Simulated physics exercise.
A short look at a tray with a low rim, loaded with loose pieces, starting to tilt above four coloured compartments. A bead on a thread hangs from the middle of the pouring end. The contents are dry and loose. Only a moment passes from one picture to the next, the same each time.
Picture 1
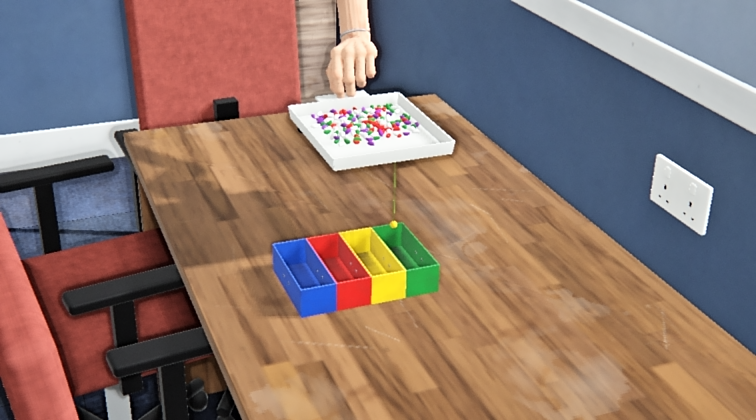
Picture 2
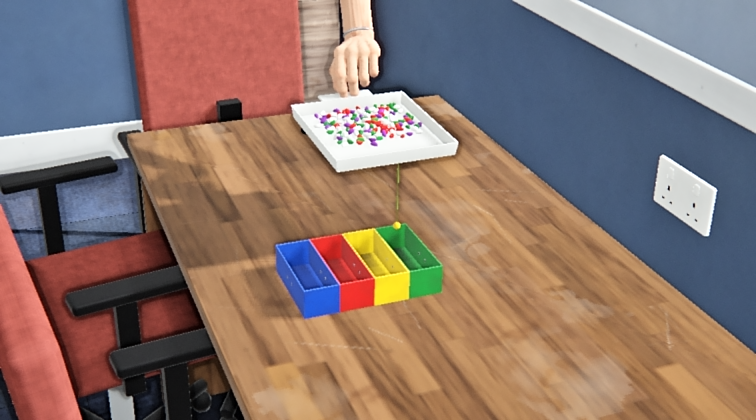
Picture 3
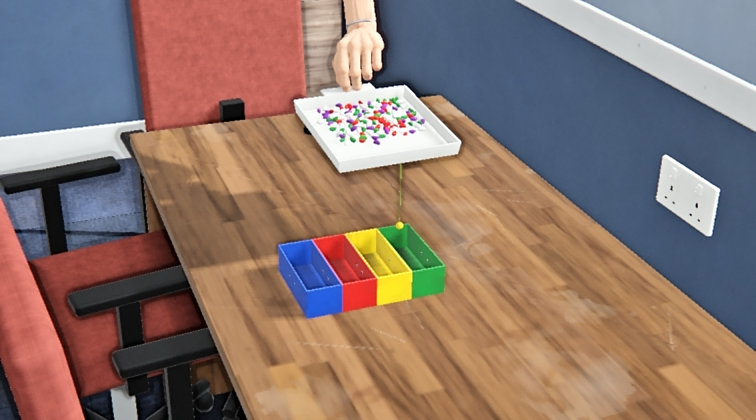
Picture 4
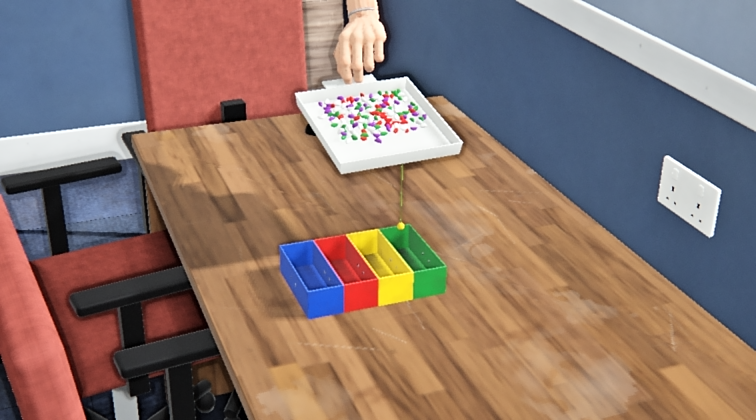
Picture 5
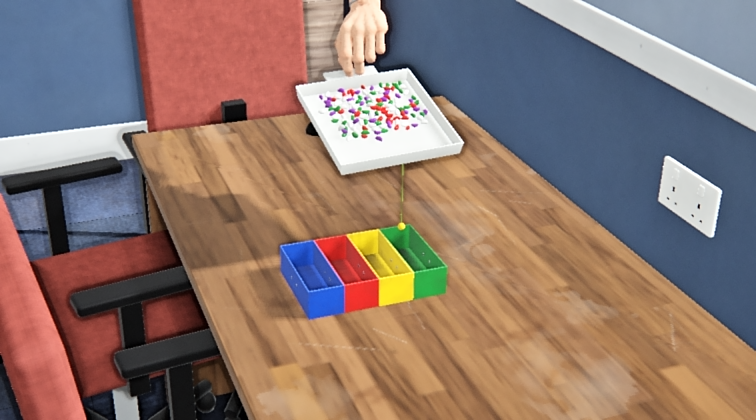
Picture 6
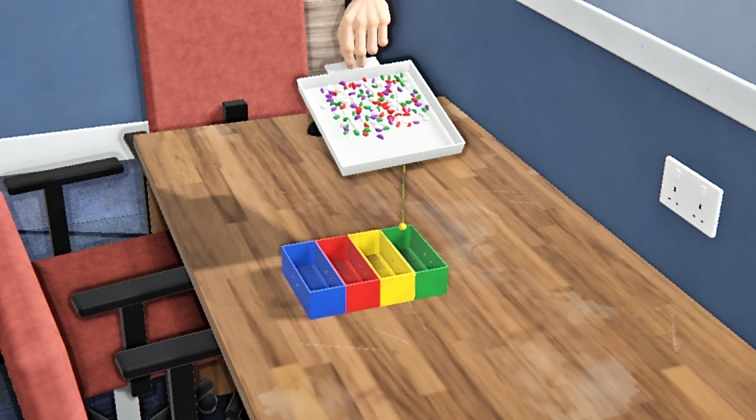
We see a hand holding a white tray of small multicoloured pieces above blue, red, yellow and green compartments on a wooden table; the hand gradually raises the tray's back edge, tilting it forward while a yellow bead hangs in front.
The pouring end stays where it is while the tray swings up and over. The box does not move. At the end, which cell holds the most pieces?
Fullest: The yellow cell.
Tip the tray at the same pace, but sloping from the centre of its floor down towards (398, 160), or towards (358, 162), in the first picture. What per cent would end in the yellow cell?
About 20 and 50 per cent.
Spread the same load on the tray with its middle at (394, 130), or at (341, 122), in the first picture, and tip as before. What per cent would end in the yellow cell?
The first gives 30 %, the second 40 %.
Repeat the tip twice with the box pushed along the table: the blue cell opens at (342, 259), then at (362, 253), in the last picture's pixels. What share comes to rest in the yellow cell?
Near 30 % and 20 %.
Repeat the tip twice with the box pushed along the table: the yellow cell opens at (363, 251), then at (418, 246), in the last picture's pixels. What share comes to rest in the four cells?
The first gives 80 %, the second 100 %.
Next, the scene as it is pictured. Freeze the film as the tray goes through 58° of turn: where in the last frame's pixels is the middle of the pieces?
Roughly at (382, 153).
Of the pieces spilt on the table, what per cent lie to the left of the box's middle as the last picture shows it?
Close to 0 per cent.
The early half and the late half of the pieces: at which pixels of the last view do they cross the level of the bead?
Early half (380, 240), late half (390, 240).
Soon after the last picture, tray tipped steeply; nearly all on the tray; a stray few falling or outside the box.
A little later, tray tipped right over; most on the tray; a small part in the yellow cell; a stray few in the red cell; a stray few in the green cell; a stray few falling or outside the box.
Later still, tray tipped past a quarter turn; about a third in the yellow cell; about a quarter in the green cell; about a quarter in the red cell; a small part falling or outside the box.
At rest, tray tipped past a quarter turn; about a third in the yellow cell; about a quarter in the green cell; about a quarter in the red cell; none in the blue cell; a small part outside the box.
